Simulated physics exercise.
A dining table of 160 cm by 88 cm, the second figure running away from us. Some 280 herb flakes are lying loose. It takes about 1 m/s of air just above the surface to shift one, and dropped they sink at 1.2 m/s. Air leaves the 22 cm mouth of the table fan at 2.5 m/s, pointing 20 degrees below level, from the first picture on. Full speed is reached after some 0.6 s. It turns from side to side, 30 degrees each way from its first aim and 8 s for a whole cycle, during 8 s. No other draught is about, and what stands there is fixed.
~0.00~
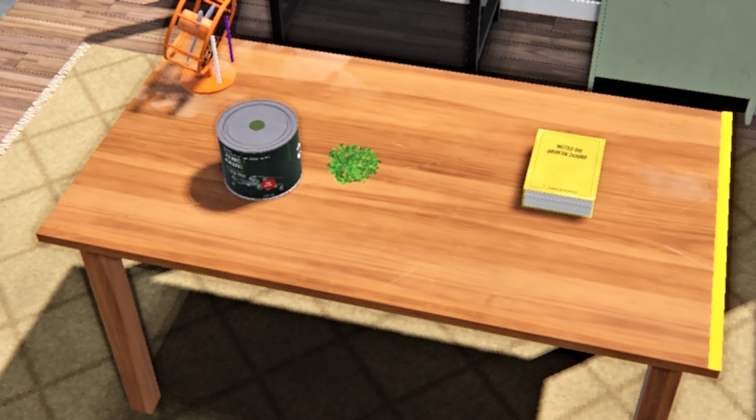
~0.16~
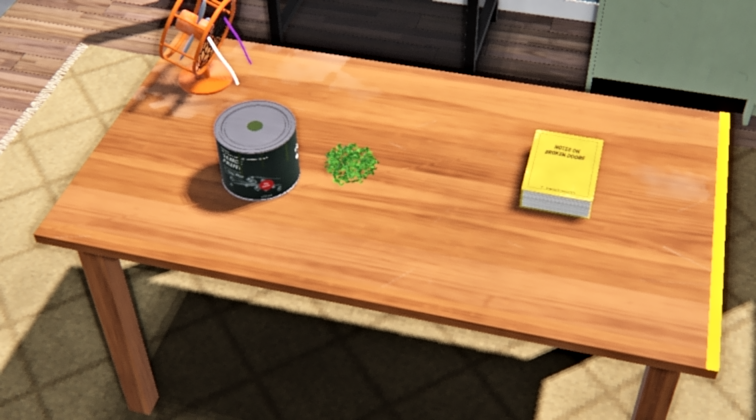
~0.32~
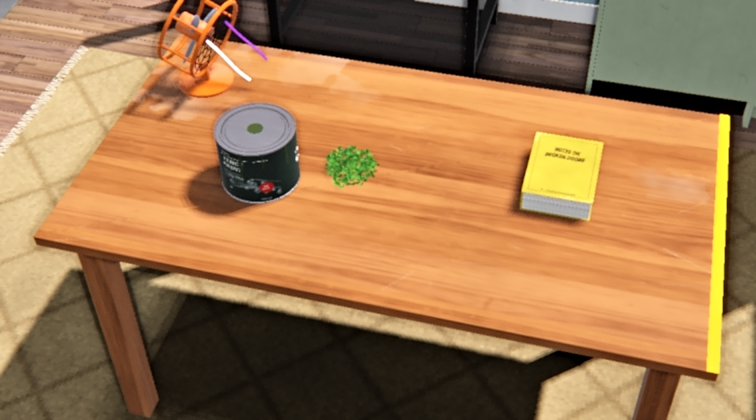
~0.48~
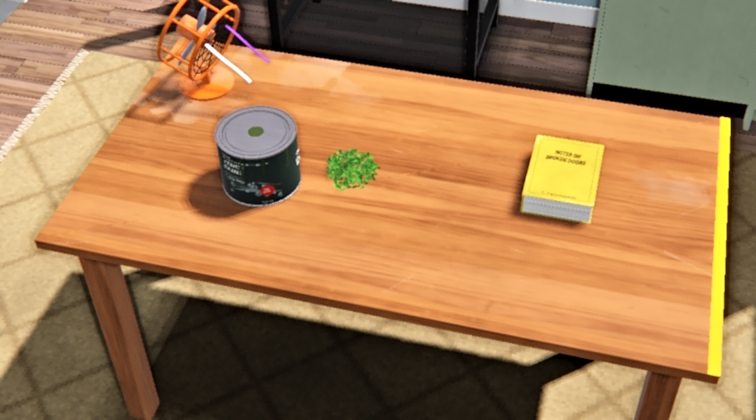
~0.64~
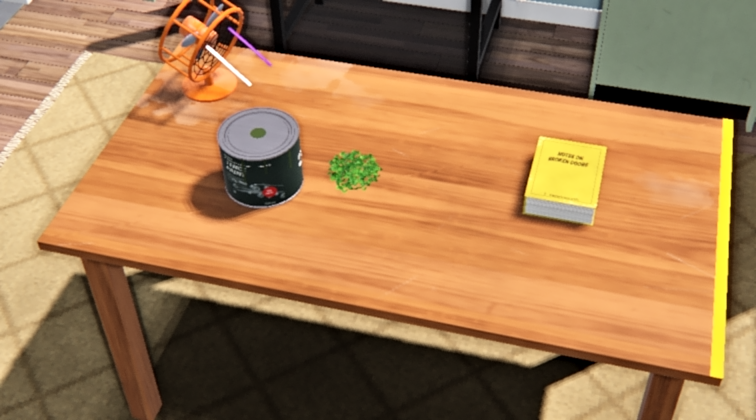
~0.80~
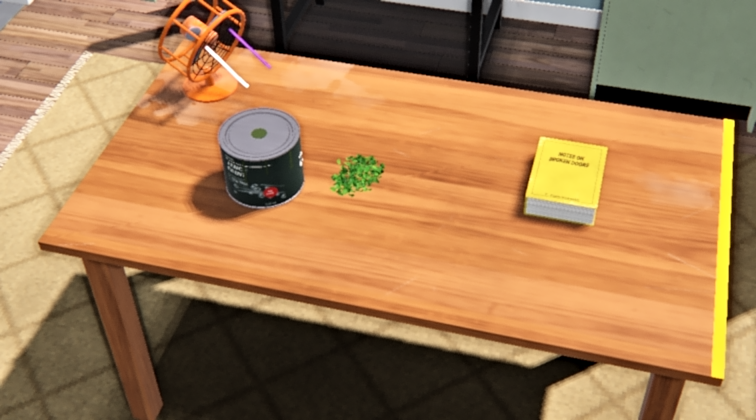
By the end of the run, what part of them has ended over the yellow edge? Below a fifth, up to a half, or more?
The share over the yellow edge is not even a fifth.
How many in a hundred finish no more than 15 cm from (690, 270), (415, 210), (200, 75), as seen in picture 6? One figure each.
In turn about 0 %, 20 %, 0 %.
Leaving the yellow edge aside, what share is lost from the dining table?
Some 4 per cent.
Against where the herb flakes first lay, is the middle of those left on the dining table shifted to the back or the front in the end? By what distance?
Towards the front, some 25 cm.
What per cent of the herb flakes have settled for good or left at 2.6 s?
About 50 %.
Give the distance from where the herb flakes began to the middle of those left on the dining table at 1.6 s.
About 35 cm.
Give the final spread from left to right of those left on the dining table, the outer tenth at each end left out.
Roughly 60 cm.
After 1.6 s, 0 % are over the yellow edge; the middle of those left on the top is near (426, 260); 29 % are gone or lie where they will stay.
After 2.6 s, 5 % are over the yellow edge; the middle of those left on the top is near (423, 255); 50 % are gone or lie where they will stay.
After 4.4 s, 8 % are over the yellow edge; the middle of those left on the top is near (426, 260); 85 % are gone or lie where they will stay.
After 8.0 s, at the end, 9 % are over the yellow edge; the middle of those left on the top is near (426, 260).
